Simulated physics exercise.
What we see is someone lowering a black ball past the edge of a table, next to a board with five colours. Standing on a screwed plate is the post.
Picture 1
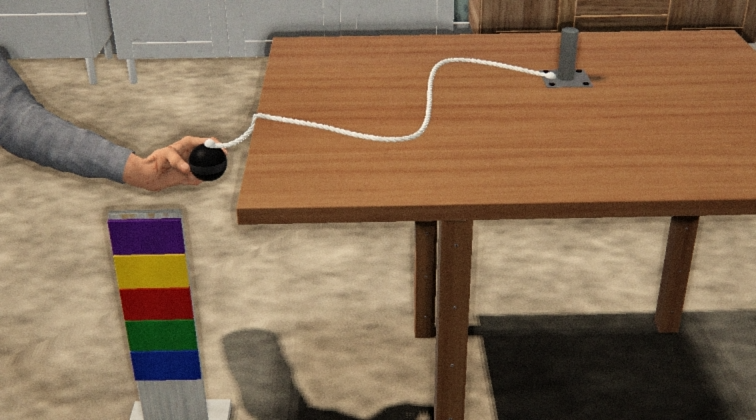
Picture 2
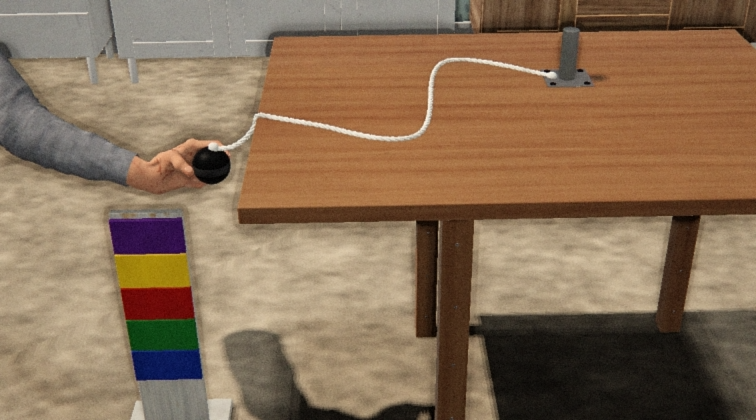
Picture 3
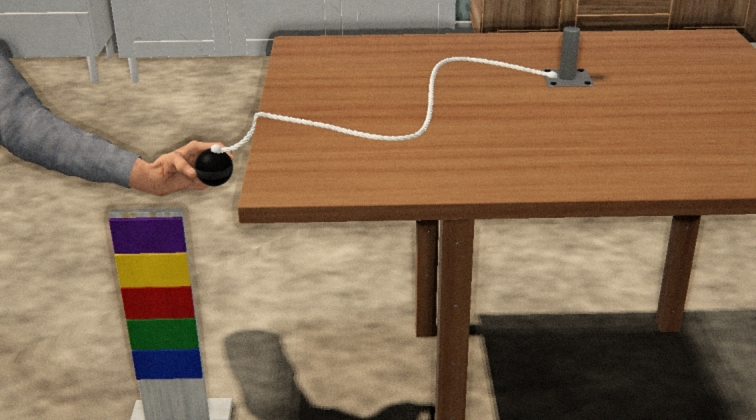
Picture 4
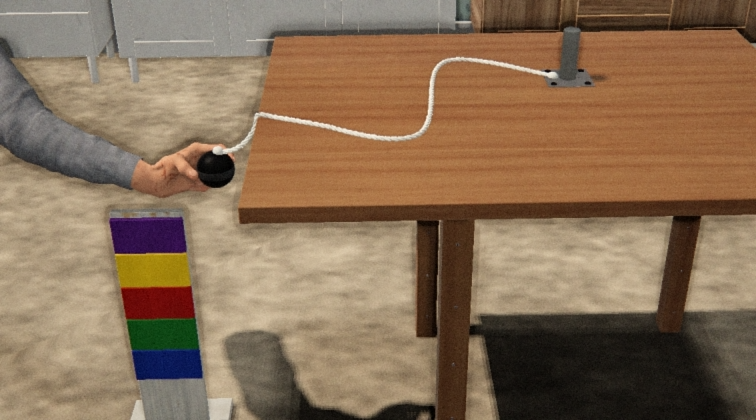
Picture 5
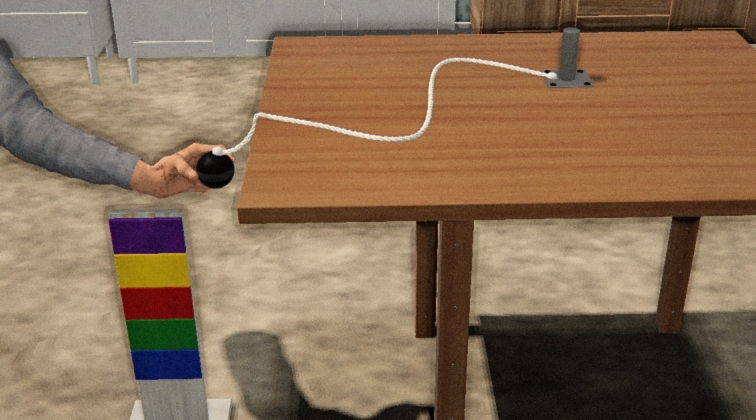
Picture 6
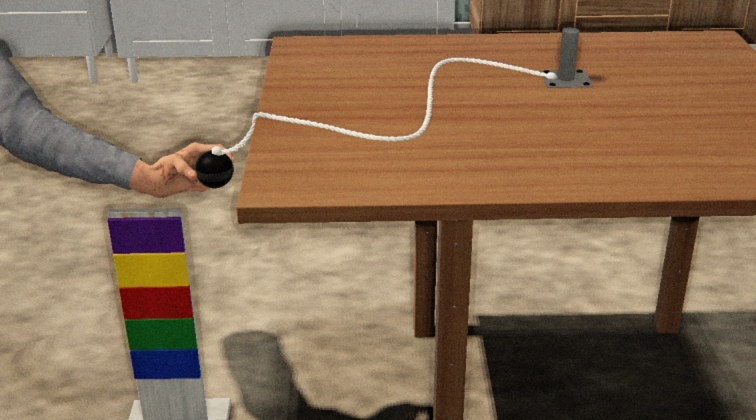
Hand holding a black ball on a white cord tied to a table post, shifting very slightly beside a colour-striped board.
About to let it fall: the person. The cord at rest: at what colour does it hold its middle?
The colour is green.
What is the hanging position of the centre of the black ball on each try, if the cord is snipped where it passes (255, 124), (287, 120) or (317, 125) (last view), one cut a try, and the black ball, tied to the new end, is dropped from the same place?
Close to (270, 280) first, close to (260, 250) next, and close to (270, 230) last.
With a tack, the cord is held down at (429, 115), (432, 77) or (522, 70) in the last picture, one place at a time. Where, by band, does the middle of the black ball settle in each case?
Try one: Purple. Try two: Red. Try three: Green.
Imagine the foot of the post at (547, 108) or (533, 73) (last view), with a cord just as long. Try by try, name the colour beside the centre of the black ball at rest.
Answer, in order: Blue, blue.
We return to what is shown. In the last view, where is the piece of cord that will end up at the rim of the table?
About (421, 132).
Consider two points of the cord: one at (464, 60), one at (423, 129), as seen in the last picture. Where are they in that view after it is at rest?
In that view they reach (457, 86) and (262, 102).
Soon after, ball near (232, 300); level with red.
Then, ball near (302, 290); level with green.
Further on, ball near (262, 322); level with green.
At rest, ball near (278, 317); level with green. At green.
